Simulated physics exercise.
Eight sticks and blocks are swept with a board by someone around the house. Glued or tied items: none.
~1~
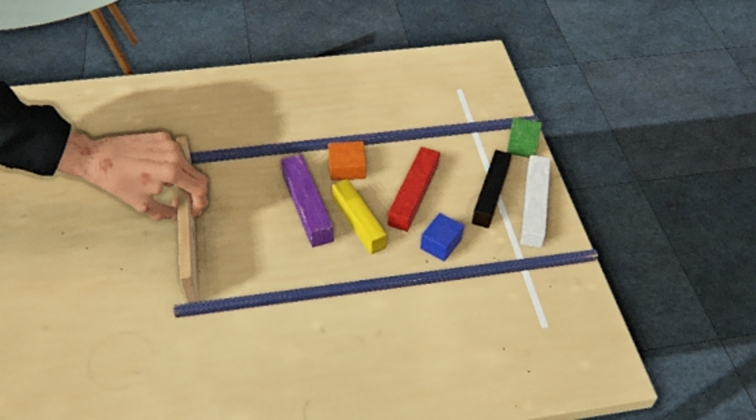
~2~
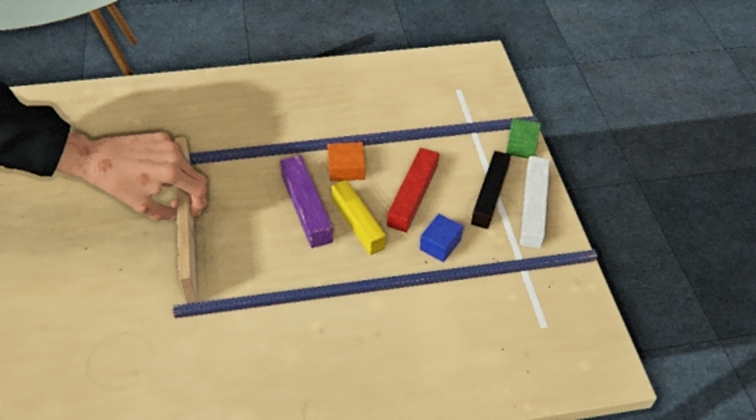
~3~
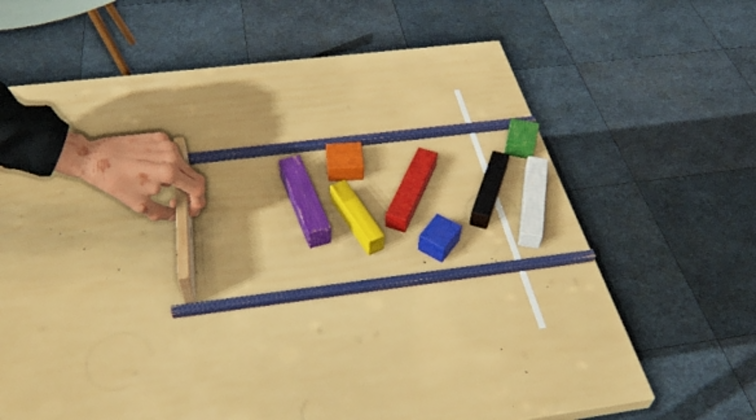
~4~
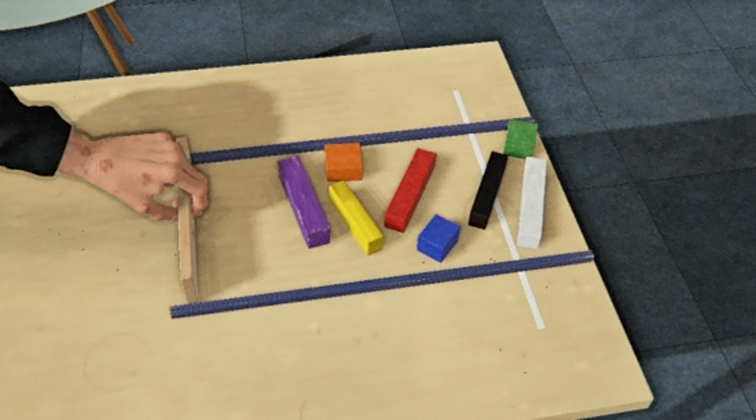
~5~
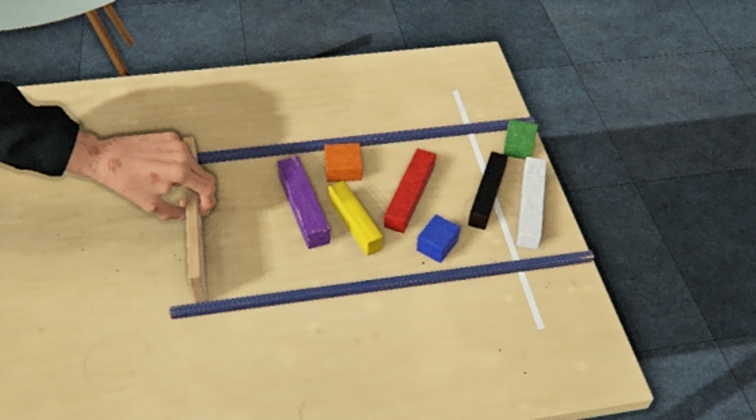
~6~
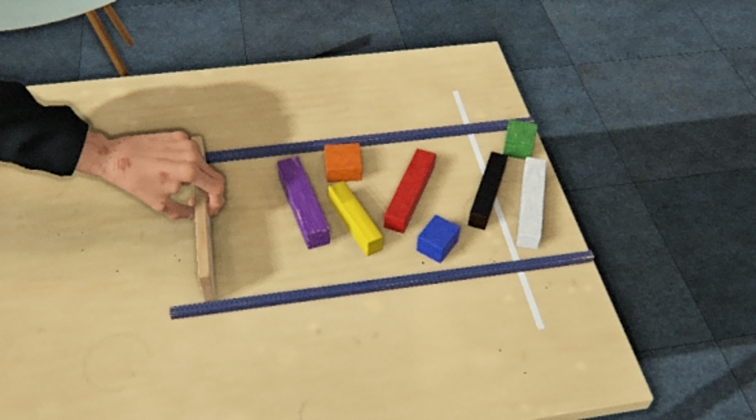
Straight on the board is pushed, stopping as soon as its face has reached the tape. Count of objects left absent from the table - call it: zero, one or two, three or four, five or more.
My call is three or four.
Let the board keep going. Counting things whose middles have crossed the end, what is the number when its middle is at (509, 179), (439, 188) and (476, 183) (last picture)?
The numbers past the end are 4, 0 and 2.
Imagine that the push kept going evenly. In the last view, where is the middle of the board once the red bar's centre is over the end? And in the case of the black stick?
Around (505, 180) first and around (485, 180) second.
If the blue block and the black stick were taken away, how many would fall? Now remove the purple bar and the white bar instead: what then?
First try 2, second try 1.
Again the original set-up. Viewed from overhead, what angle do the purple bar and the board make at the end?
Angle: Around 0°.
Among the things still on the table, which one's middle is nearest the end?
That would be the red bar.
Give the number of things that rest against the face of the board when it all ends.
In contact: 1.
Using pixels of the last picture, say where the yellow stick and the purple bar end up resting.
Near (529, 197) and (502, 179).
A little later, none off yet; green block at rest near (520, 140); white bar at rest near (532, 202); black stick at rest near (488, 190).
Next, none off yet; green block at rest near (520, 140); white bar at rest near (532, 202); black stick moving near (493, 190).
When it is over, the number that fall off is three or four; down, black stick, white bar and green block.
